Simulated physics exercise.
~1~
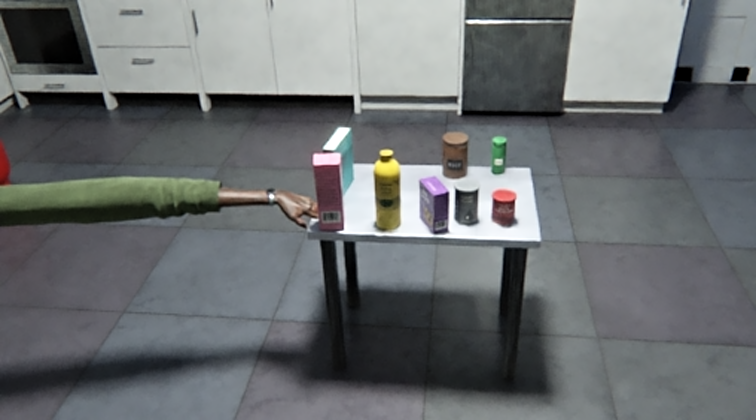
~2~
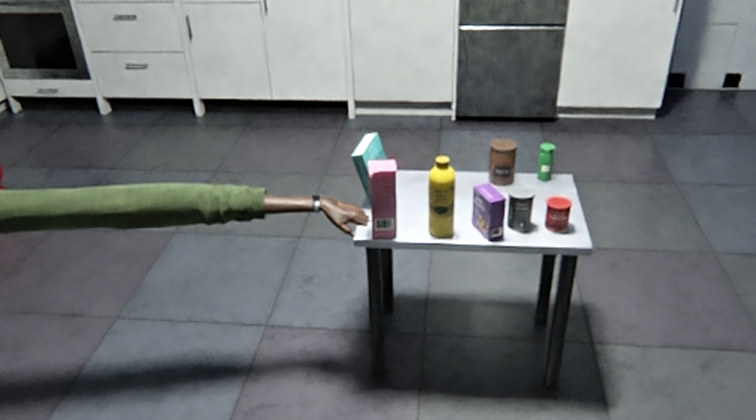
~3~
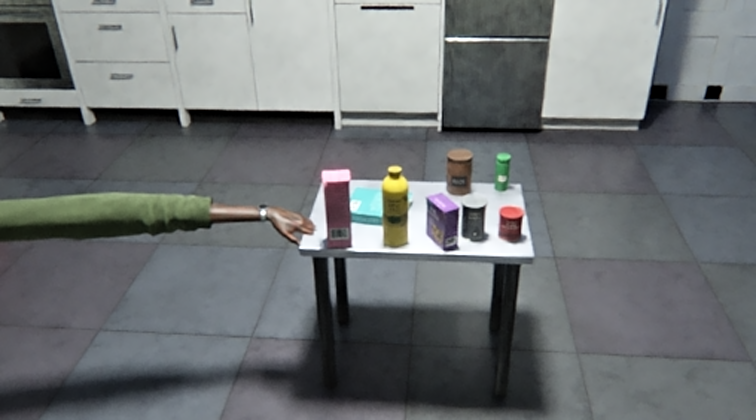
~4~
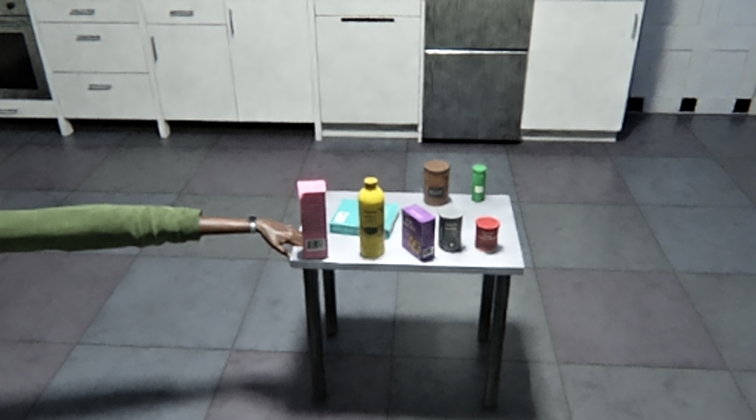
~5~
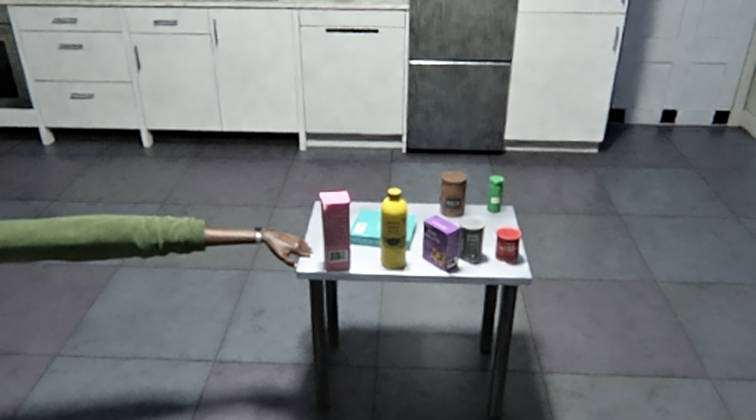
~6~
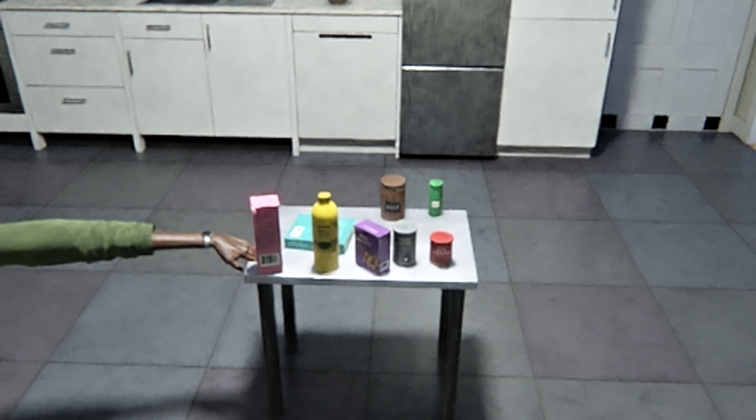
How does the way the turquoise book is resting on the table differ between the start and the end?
At the start the turquoise book stands upright behind the pink carton, and by the end it is lying on its side on the tabletop.
